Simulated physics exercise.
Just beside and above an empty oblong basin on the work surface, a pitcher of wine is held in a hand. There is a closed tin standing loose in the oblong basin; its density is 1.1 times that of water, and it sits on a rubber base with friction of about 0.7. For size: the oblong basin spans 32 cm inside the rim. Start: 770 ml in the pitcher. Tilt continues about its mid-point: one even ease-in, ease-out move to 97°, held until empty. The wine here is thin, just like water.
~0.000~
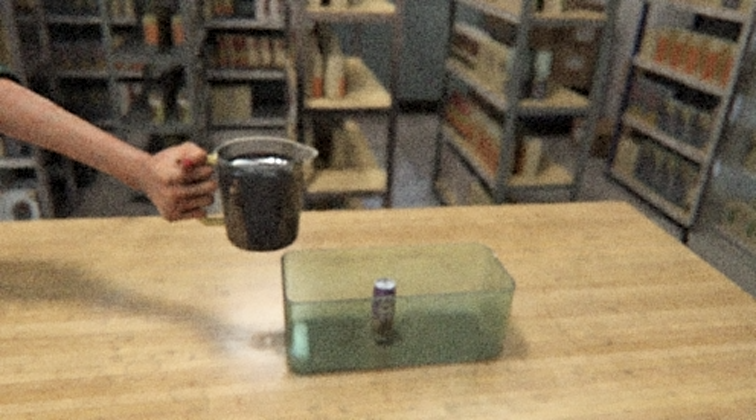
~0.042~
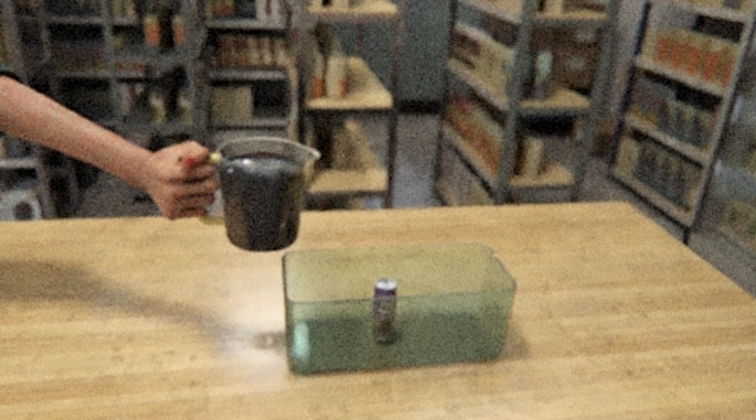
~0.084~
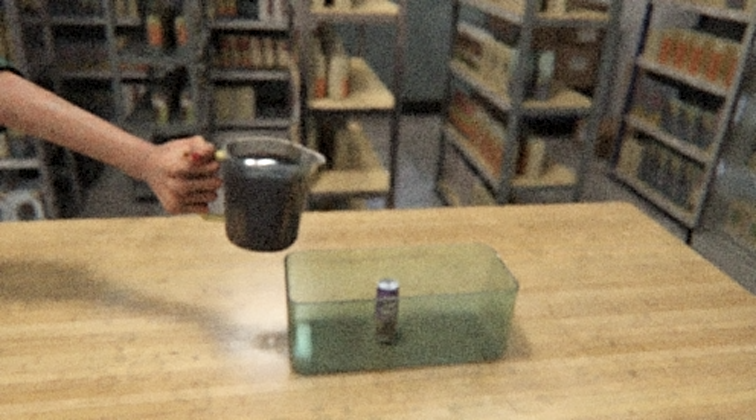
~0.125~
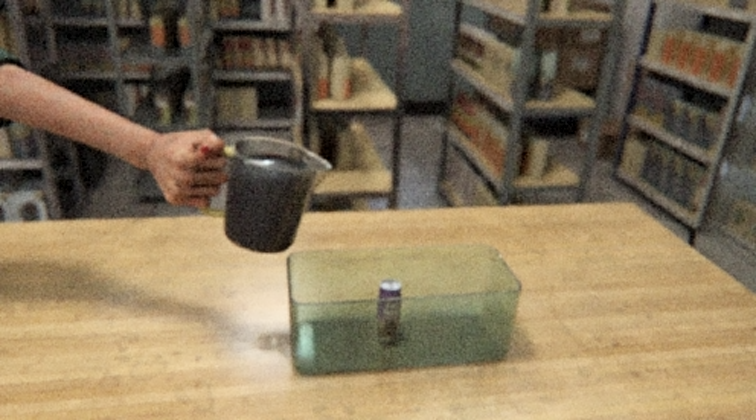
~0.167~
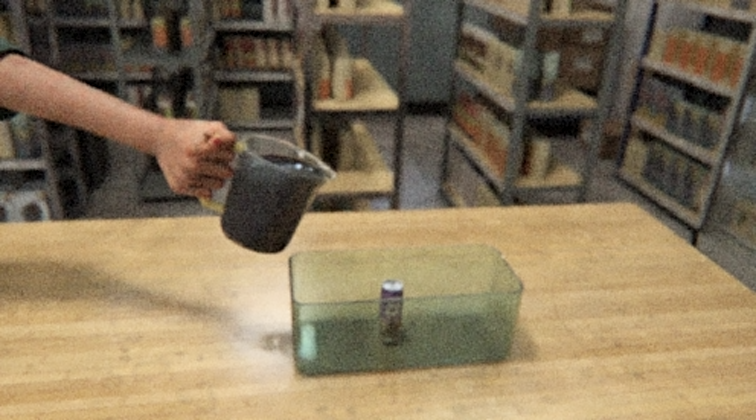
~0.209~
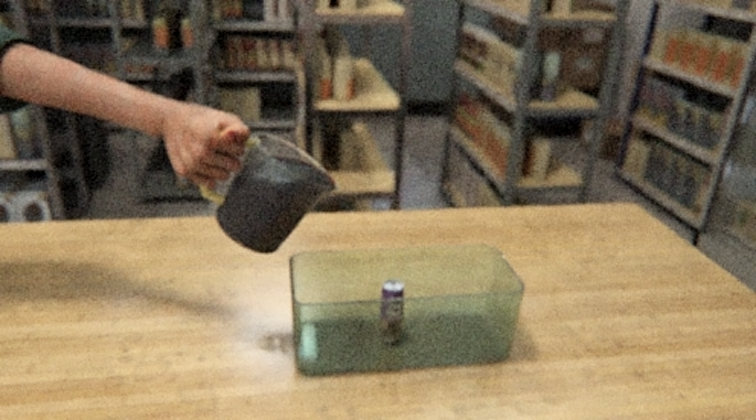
A hand reaching in from the left tilts a clear pitcher of dark liquid gradually to the right, slowly at first and then faster, its lip lowering while the liquid stays inside. Below and to the right, a small dark tin stands in a translucent green oblong basin on a pale wooden table. Shelves line the blurred room behind, seen from slightly above the tabletop in a nearly still view.
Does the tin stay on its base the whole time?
It comes down.
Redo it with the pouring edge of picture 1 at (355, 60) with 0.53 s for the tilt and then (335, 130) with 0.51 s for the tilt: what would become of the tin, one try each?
The tin stays vertical the first time and overturns the second time.
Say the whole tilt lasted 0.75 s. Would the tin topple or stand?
With that tilt, the tin tips.
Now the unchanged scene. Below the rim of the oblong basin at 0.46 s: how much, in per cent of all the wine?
Around 18 percent.
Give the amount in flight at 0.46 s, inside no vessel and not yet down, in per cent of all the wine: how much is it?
Near 24 per cent at that time.
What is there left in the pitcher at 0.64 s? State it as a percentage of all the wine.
Around 20 in a hundred is still there.
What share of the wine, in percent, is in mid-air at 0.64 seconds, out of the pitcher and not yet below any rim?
It comes to some 16 percent of the total.
Then, 0.46 s in, the tilt is 92° and 57 per cent is still to pour; the tin stands where it began.
Then, 0.64 s in, the tilt is 97° and 20 per cent is still to pour; the tin leans 23°.
Then, 0.82 s in, the tilt is 97° and 6 per cent is still to pour; the tin lies on its side.
Then, 1.03 s in, the tilt is 97° and 1 per cent is still to pour; the tin lies on its side.
Finally, the tin lies on its side.
